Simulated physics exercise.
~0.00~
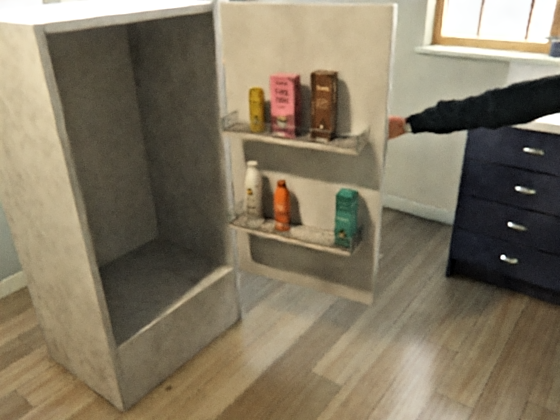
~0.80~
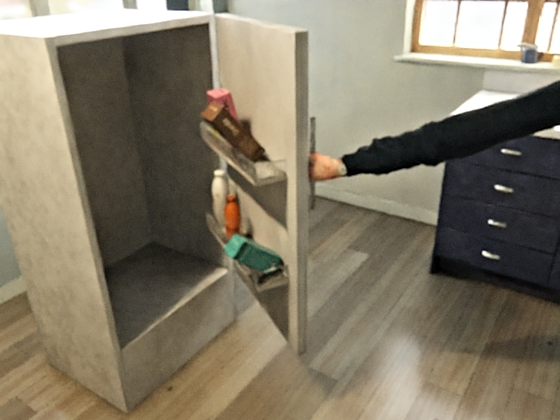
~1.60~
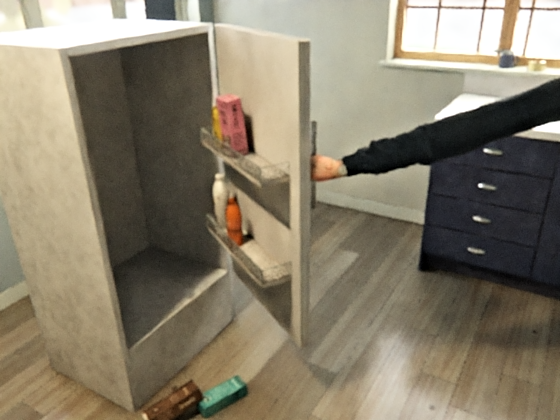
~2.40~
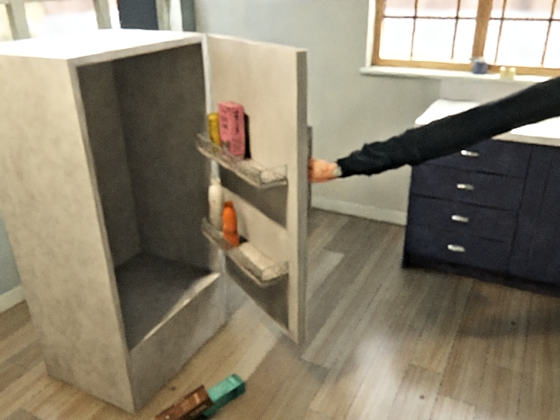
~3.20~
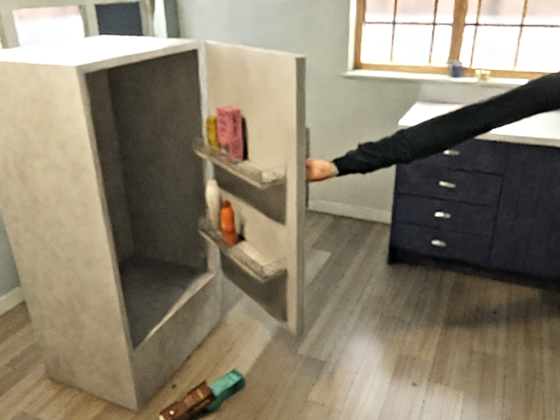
A pale fridge door with two wire racks of cartons and bottles on its inside swings partway toward the open grey cabinet, a dark-sleeved hand at its outer edge. As it comes to a stop, the brown and pink cartons on the upper rack and the turquoise carton below tip over. The brown and turquoise cartons drop to the wooden floor, while the pink one settles back upright. The yellow can, white bottle and orange bottle stay in the racks. At the end the door stands half open, still held, with the two fallen cartons lying on their sides.
